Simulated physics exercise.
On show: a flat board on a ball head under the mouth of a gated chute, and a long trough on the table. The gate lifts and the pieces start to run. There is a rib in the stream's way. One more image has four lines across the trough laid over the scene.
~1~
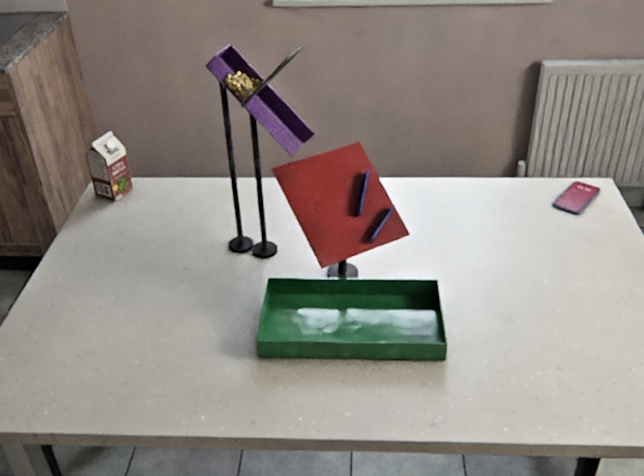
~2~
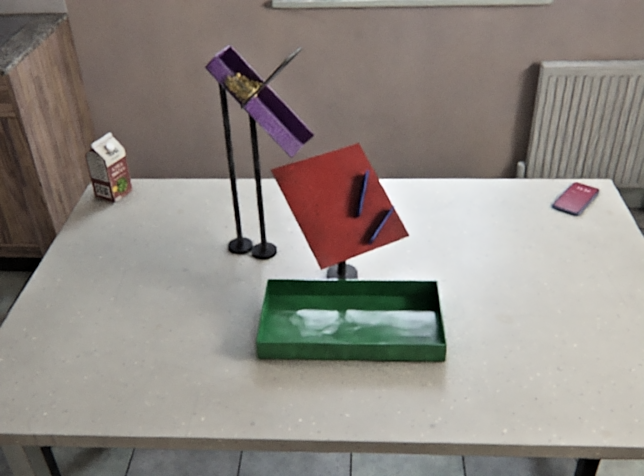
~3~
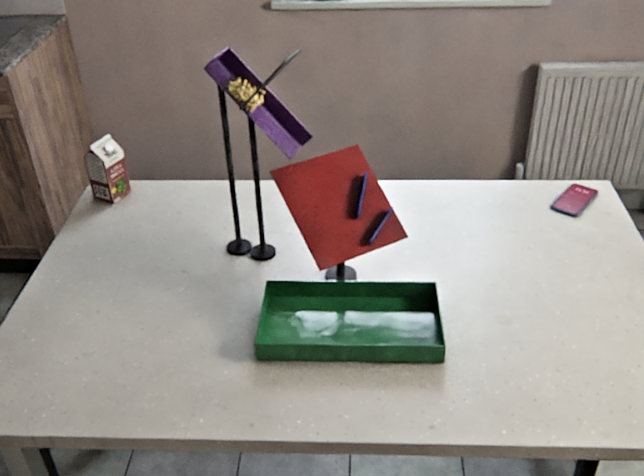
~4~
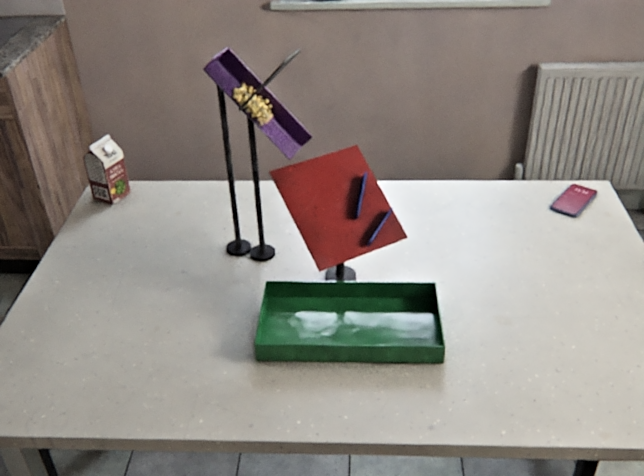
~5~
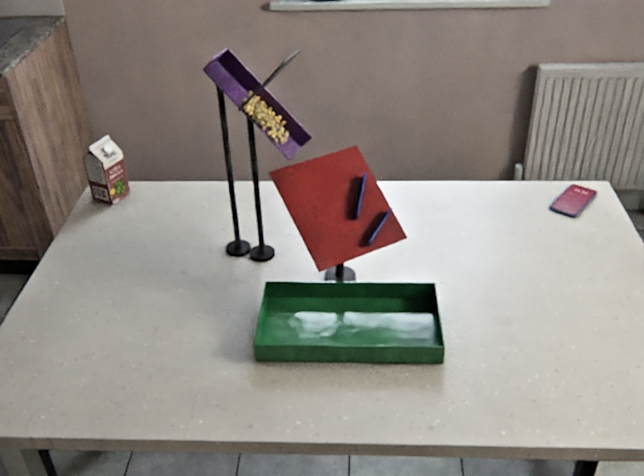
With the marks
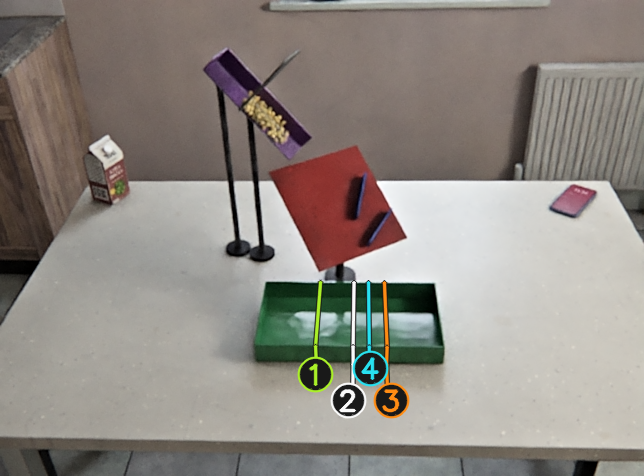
A red board stood tilted behind a green trough on a pale table while, above it, a gate lifted in a sloping purple chute and small yellowish beans slid down to the right, spreading out.
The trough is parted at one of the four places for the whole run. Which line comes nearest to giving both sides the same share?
Take 4.
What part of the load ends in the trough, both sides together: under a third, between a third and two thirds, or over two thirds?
It is over two thirds.
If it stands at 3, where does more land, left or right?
More lands on the left.
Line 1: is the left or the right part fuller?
More lands on the right.
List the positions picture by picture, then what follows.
The first frame shows load behind the gate (245, 86), soya beans; lip of the chute (298, 150), sloping fairly steeply.
The second frame shows middle of the board (341, 203), tilted fairly steeply; middle of its low edge (367, 252); of its high edge (316, 156).
The third frame shows front corners of the trough (256, 343) and (445, 346), empty; front of the load (262, 101).
The fourth frame shows middle of the load (256, 102); its front (268, 120), roughly a third of the way to the lip; rib from (366, 172) to (358, 215); rib from (393, 207) to (371, 241).
The fifth frame shows middle of the load (264, 119); its front (285, 139), the larger part of the way to the lip.
On the marked copy, line 1 crosses the front rim at (315, 345); line 2 crosses the front rim at (353, 346); line 3 crosses the front rim at (387, 346); line 4 crosses the front rim at (369, 346).
With 1, of what is caught, not one piece on the left of the divider, every piece on the right.
With 2, of what is caught, about a tenth on the left of the divider, the larger part on the right.
With 3, of what is caught, almost all on the left of the divider, just a few on the right.
With 4, of what is caught, roughly two thirds on the left of the divider, roughly a third on the right.
